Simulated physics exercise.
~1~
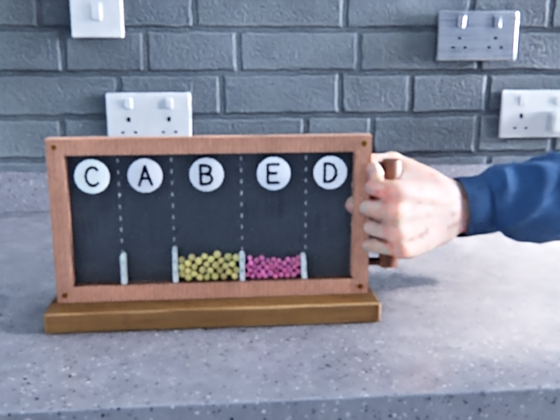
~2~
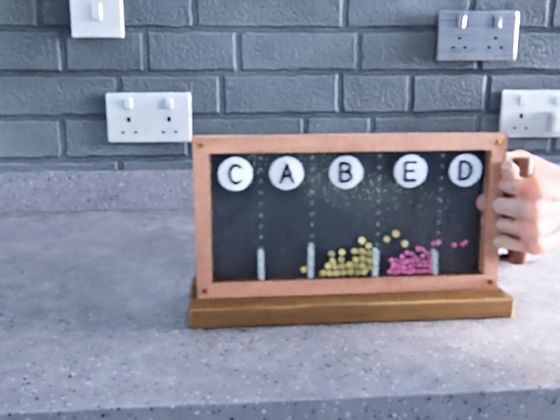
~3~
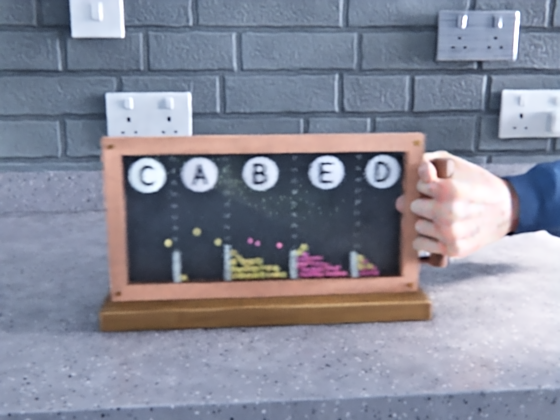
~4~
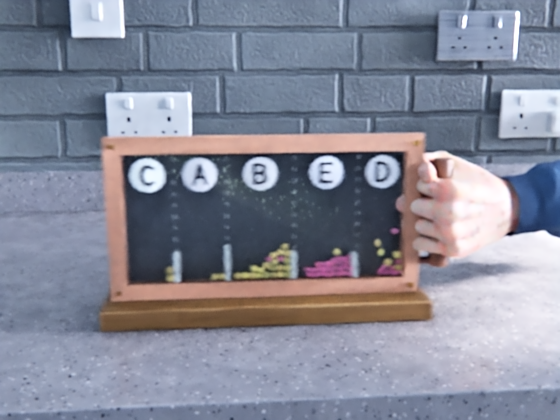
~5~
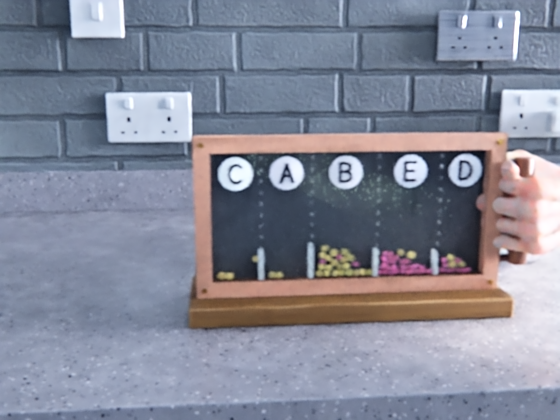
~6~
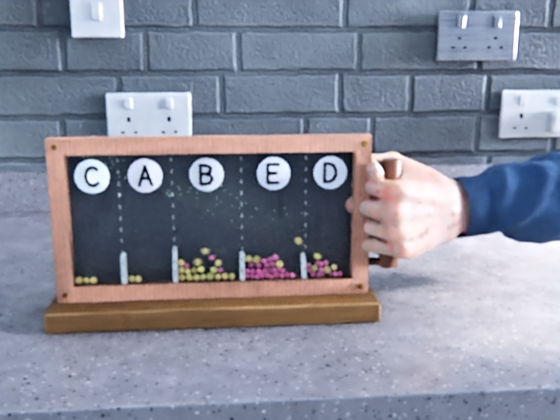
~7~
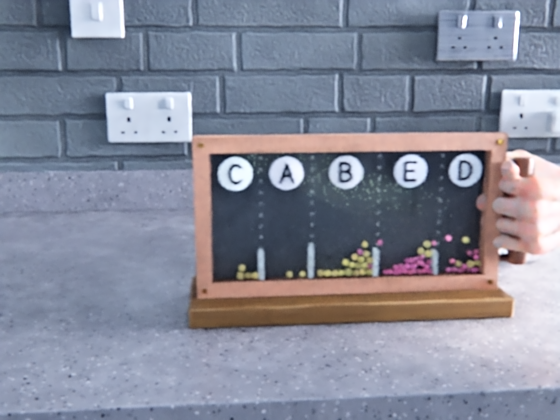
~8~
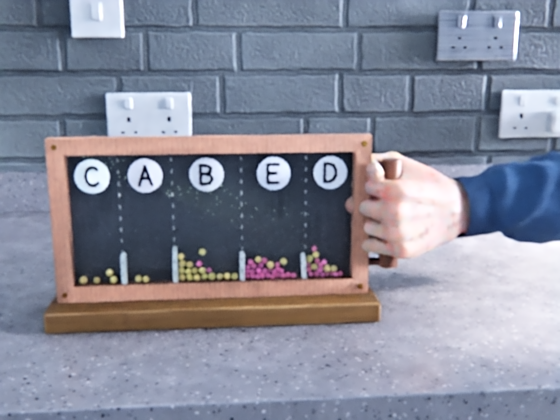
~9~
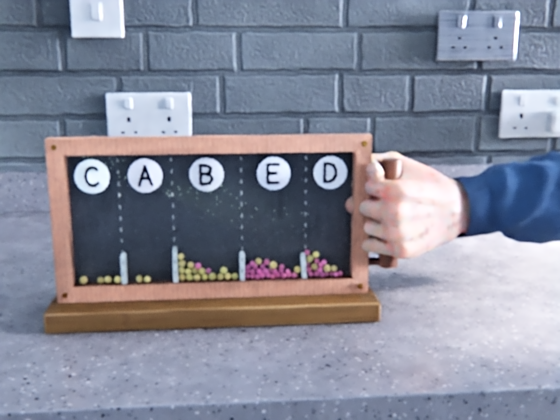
A hand slides a framed tray right and left repeatedly, scattering yellow and pink beads.
